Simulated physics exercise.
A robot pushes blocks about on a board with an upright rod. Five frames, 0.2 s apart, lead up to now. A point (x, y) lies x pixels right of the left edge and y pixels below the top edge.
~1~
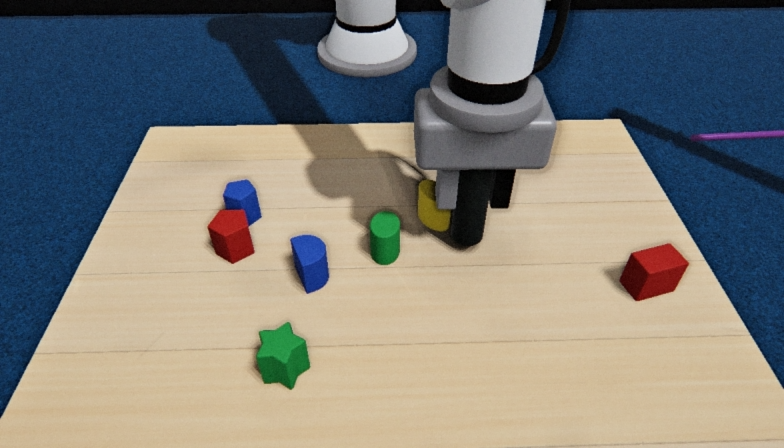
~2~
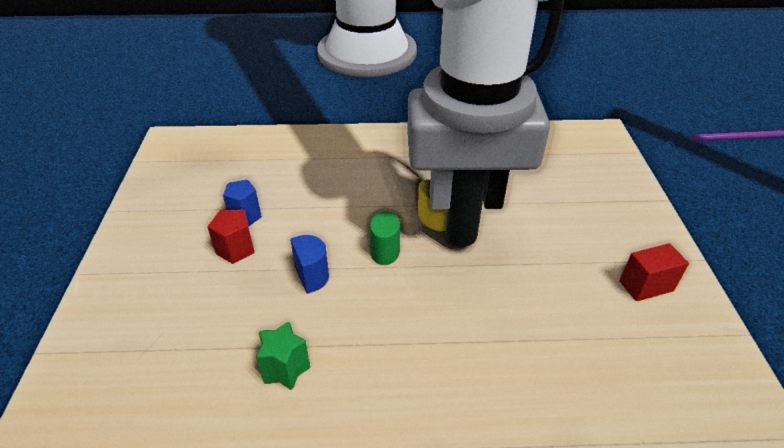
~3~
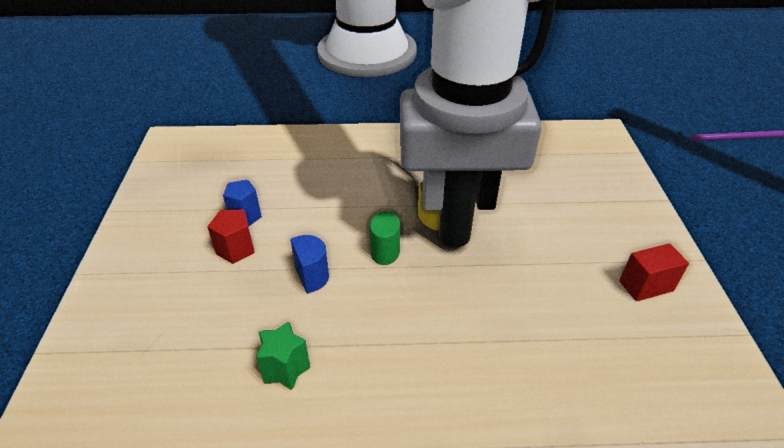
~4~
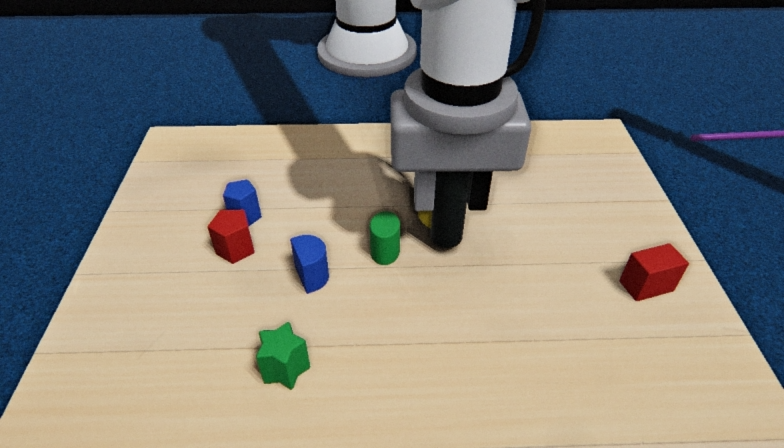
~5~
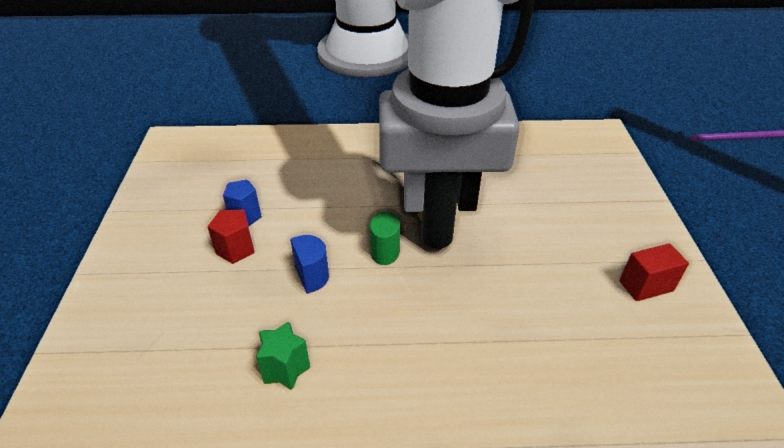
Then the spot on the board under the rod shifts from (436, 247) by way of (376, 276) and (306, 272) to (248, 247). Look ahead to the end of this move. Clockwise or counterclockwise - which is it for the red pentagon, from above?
From above, the turn goes anticlockwise.
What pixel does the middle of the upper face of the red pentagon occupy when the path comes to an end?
The middle of its top is at (186, 206).
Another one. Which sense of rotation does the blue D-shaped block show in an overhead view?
Looking from above, the answer is clockwise.
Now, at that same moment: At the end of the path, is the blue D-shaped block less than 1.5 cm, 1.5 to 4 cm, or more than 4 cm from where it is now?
My answer is that it shifts over 4 cm.
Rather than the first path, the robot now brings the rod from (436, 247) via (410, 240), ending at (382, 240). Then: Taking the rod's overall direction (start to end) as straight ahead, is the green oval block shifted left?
I believe so.
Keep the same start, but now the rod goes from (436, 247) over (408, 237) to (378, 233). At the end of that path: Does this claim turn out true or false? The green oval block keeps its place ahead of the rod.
False
What follows on the original path. One third of the way, rod (376, 267); green oval block (367, 225), turned 55° clockwise.
Two thirds of the way, rod (304, 263); blue D-shaped block (269, 236); green oval block (367, 225), turned 55° clockwise.
At the end, rod (246, 238); red pentagon (186, 206), turned 50° anticlockwise; blue D-shaped block (215, 209), turned 25° clockwise; green oval block (367, 225), turned 55° clockwise; yellow oval block still.
